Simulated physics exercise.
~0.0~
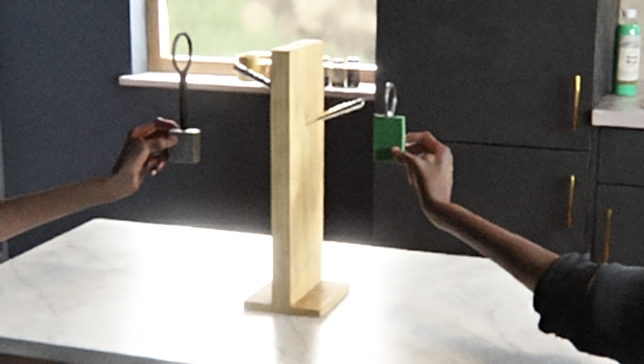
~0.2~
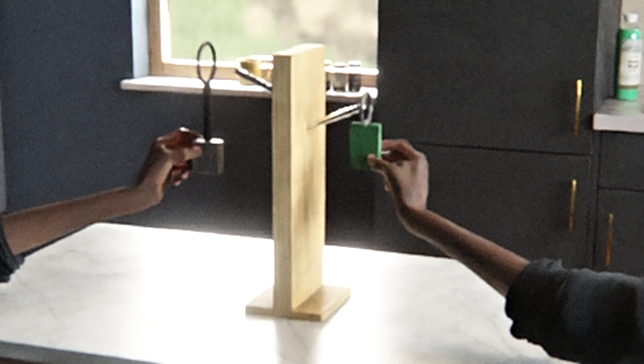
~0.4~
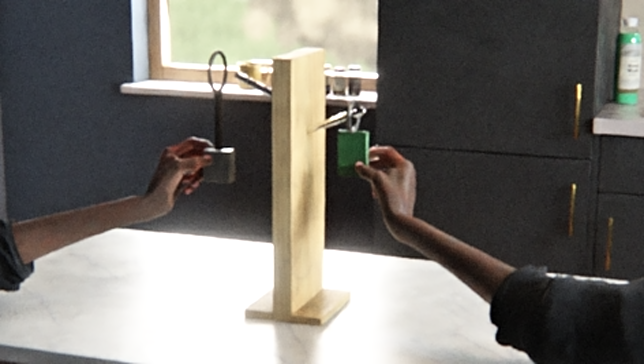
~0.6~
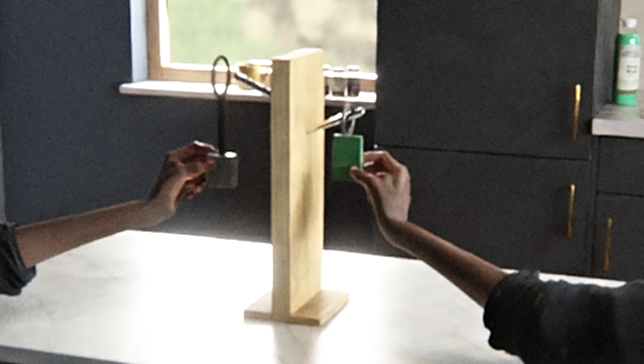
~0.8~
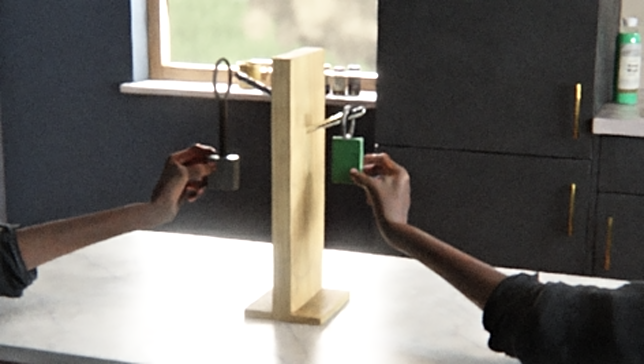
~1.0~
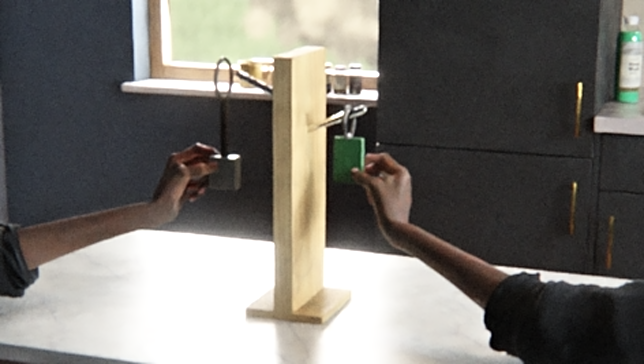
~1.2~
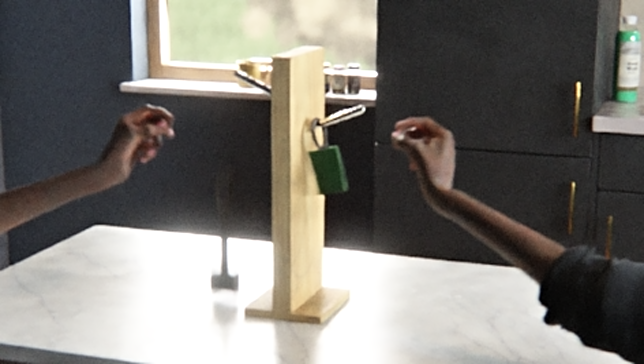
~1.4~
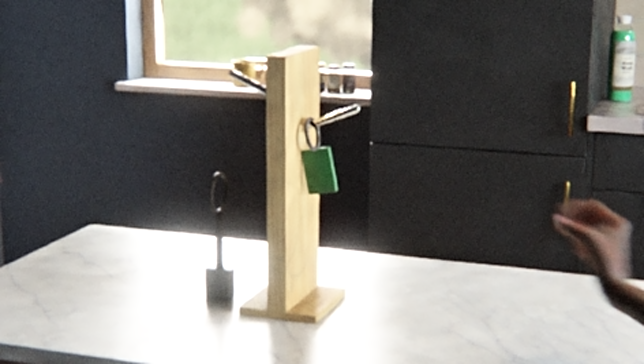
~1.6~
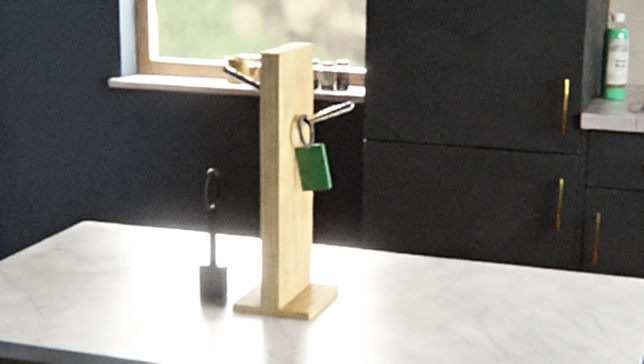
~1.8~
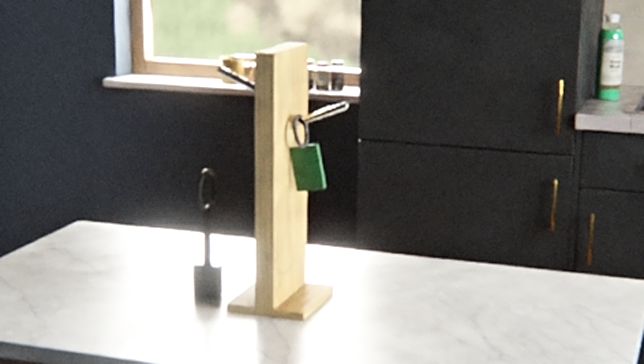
Two hands release a green tag, which stays hooked, and a grey brush, which drops.
